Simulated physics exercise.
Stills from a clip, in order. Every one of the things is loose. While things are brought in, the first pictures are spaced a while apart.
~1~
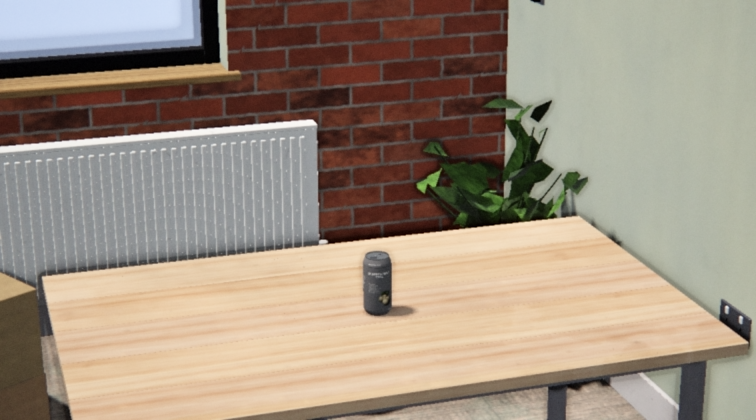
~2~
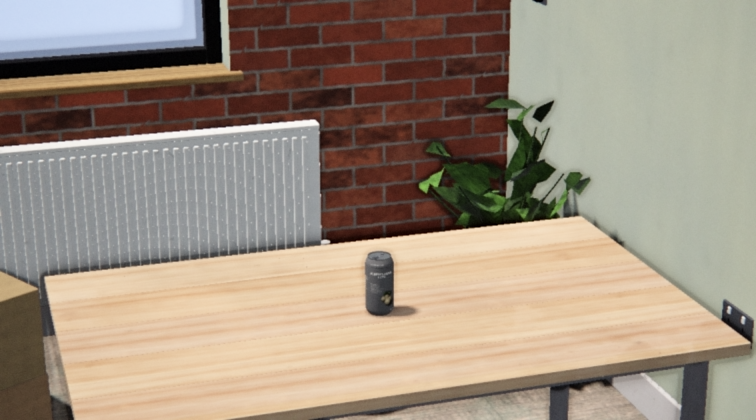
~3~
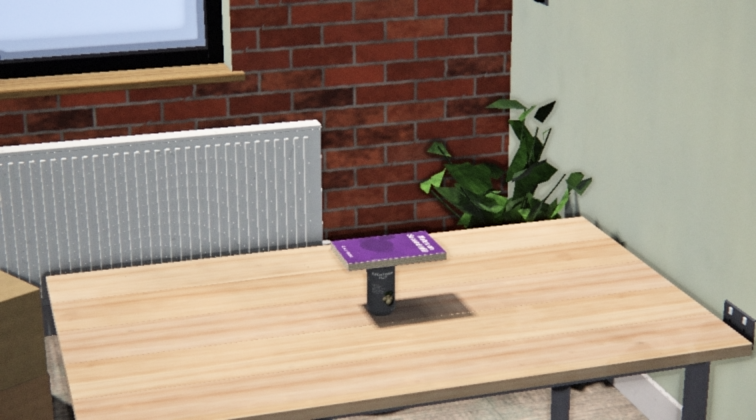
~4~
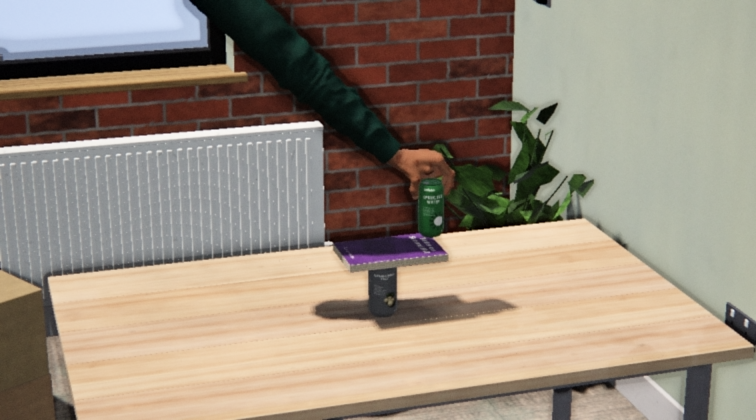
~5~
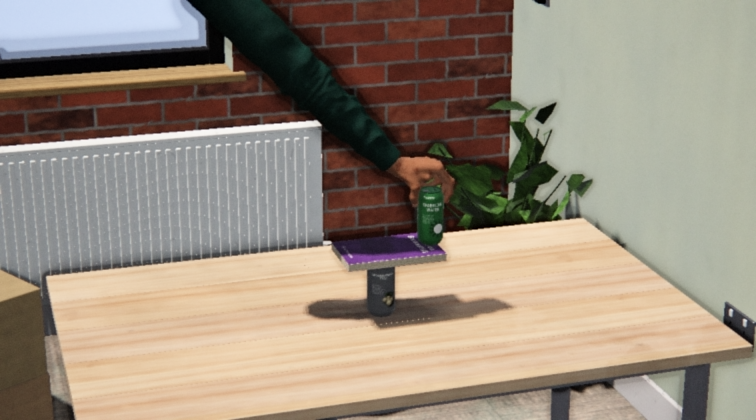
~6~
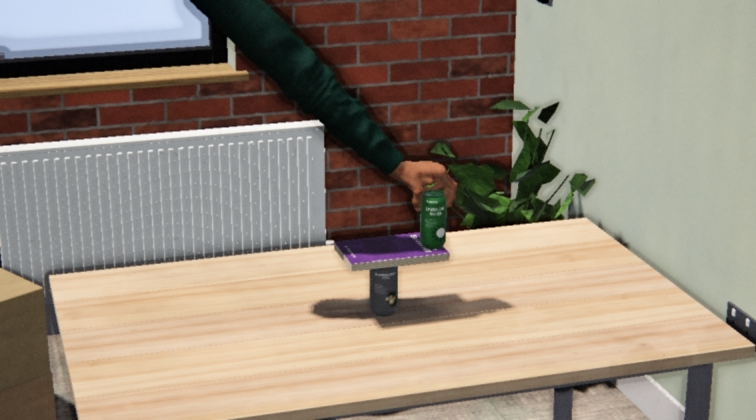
A purple book appears flat on top of a dark can standing on a wooden table, then a hand in a dark green sleeve lowers a green can onto the book's right end and keeps hold of it. The steady view looks down into a brick-walled room. A white radiator stands behind at left, a leafy plant at right.
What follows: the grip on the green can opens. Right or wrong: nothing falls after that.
Wrong.
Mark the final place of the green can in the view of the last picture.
Around (475, 297).
Then, 0.40 s on from there, green can now fallen; purple book turned 69° from how it was put.
Then, 0.50 s on from there, purple book now fallen.
Then, 0.70 s on from there, things are still on the move.
In the end, fallen, purple book and green can; grey can unmoved. At the end, from the last picture's camera, green can near (475, 297). The stack gives way.
